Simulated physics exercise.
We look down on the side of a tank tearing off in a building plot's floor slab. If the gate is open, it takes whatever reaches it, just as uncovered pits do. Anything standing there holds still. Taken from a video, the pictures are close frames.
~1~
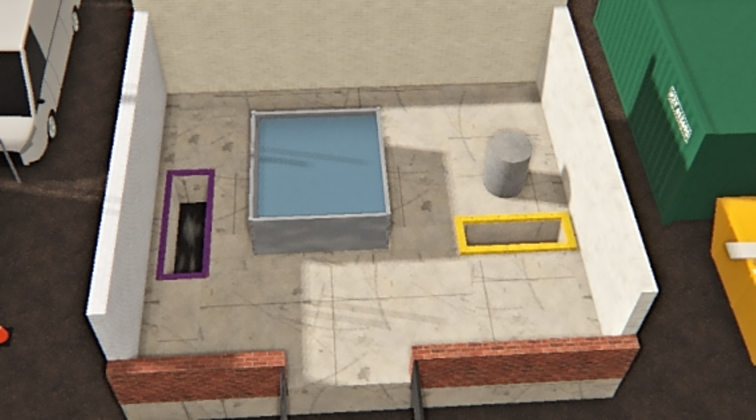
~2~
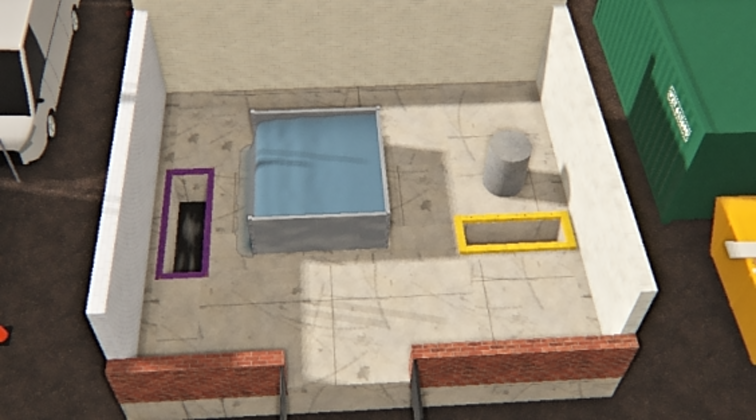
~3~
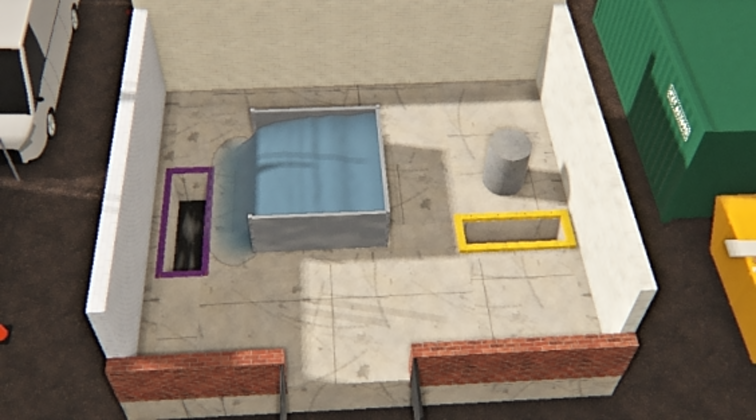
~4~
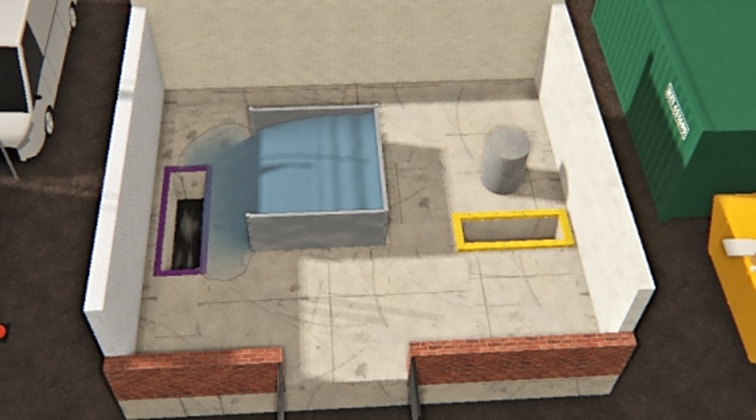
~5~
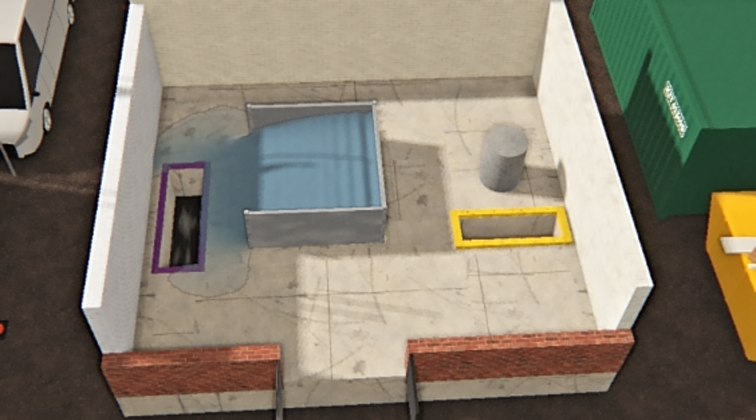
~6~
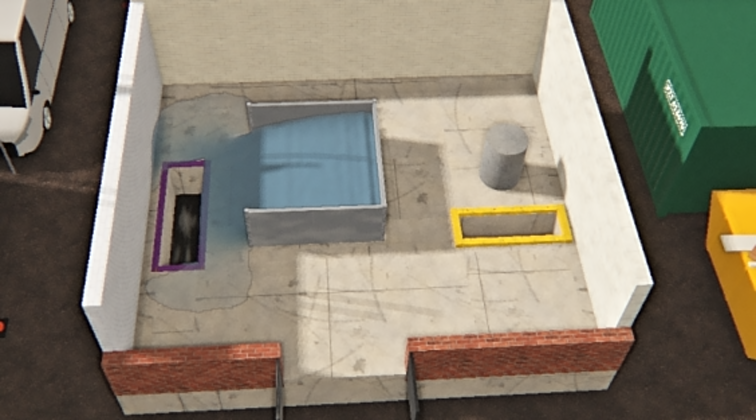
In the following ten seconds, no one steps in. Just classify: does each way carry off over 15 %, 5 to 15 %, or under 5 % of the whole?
The gate carries off under 5 %; the yellow pit carries off under 5 %; the purple pit carries off over 15 %.
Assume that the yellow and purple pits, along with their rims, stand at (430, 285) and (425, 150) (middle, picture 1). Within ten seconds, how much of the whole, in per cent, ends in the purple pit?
Out of a hundred parts, 20 go to purple.
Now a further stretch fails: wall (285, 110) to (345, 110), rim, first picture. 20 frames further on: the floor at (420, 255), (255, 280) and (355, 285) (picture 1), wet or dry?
Result, in sequence: Untouched by the flood; untouched by the flood; untouched by the flood.
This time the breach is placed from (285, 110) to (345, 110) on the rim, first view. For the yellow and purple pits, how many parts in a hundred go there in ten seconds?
I'd say the yellow pit gets around 6 percent and the purple pit around 25 percent.
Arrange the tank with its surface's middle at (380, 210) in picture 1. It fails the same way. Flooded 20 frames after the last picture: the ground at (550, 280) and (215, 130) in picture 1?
First spot spared, second spot submerged.
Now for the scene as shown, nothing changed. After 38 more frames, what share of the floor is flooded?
My guess is around 60 in a hundred.
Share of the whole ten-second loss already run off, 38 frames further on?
Near 90 in a hundred, I reckon.
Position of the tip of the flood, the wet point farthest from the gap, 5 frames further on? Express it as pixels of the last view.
Somewhere near (131, 374).
A moment on, water covers 20 % of the floor; the gate 0 %, the yellow pit 0 %, the purple pit 28 %.
Next, water covers 25 % of the floor; the gate 0 %, the yellow pit 0 %, the purple pit 46 %.
Then, water covers 40 % of the floor; the gate 0 %, the yellow pit 0 %, the purple pit 60 %.
Later, water covers 60 % of the floor; the gate 0 %, the yellow pit 0 %, the purple pit 70 %.
In the end, water covers 70 % of the floor; the gate 0 %, the yellow pit 0 %, the purple pit 76 %.
